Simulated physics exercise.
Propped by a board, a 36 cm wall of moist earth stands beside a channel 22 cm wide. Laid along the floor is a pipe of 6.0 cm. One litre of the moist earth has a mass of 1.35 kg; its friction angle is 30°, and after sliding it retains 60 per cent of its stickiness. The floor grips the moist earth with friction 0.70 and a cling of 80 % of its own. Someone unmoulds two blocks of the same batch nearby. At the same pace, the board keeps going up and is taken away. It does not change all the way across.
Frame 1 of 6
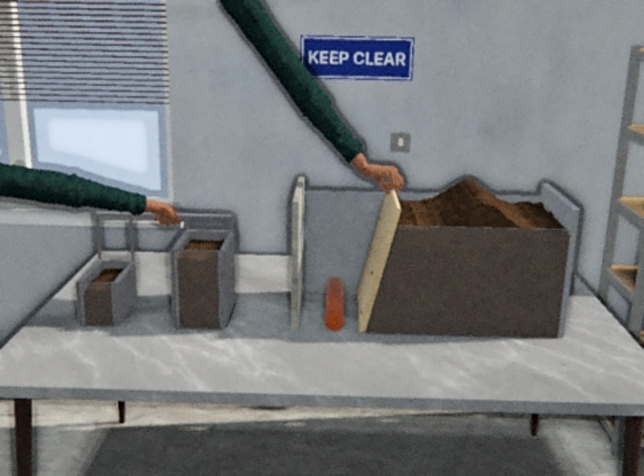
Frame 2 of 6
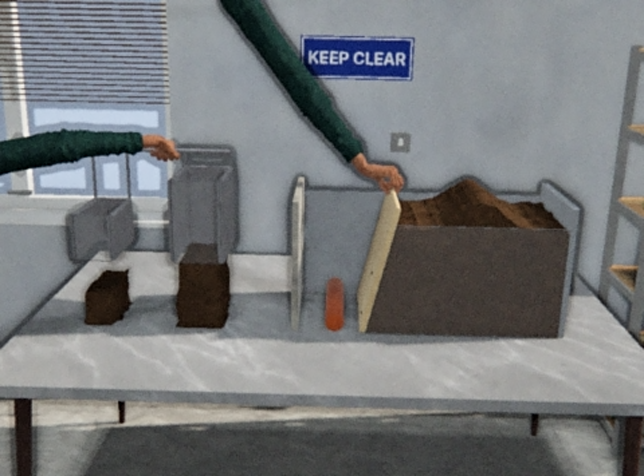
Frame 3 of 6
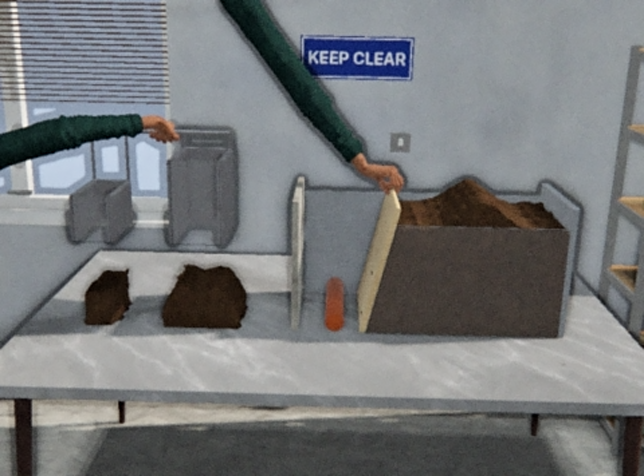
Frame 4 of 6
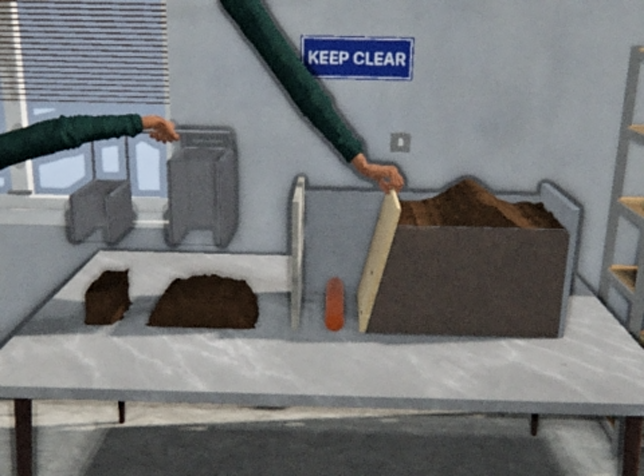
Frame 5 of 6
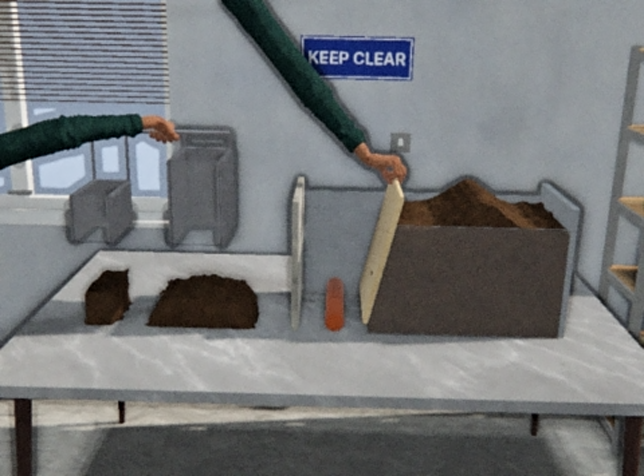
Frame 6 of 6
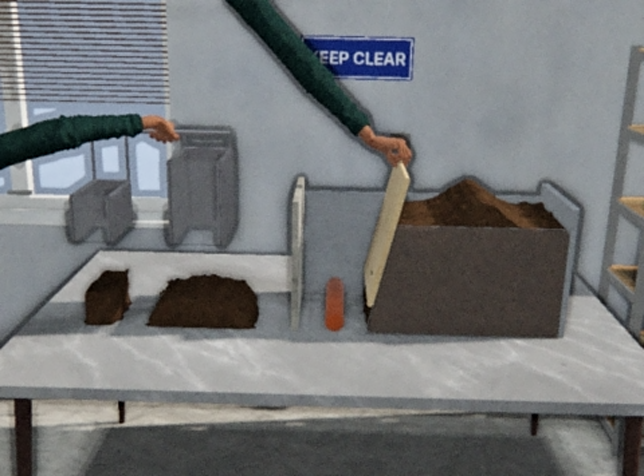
Two moulds lift off dark earth blocks, the taller slumps, then a hand raises the board slightly.
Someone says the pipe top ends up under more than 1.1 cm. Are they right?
Right, it does.
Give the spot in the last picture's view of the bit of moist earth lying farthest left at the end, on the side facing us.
(334, 300), give or take.
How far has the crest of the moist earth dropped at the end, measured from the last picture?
I'd put it at close to 6.0 cm.
Last picture + 0.32 s, the face still stands and nothing lies on the pipe.
Last picture + 0.70 s, the fallen stuff reaches 8 % of the way across and nothing lies on the pipe.
Last picture + 1.08 s, the fallen stuff reaches 47 % of the way across and 5.4 cm lies on the pipe.
Last picture + 1.46 s, the fallen stuff reaches 47 % of the way across and 5.4 cm lies on the pipe.
Last picture + 1.51 s, the fallen stuff reaches 47 % of the way across and 5.4 cm lies on the pipe.
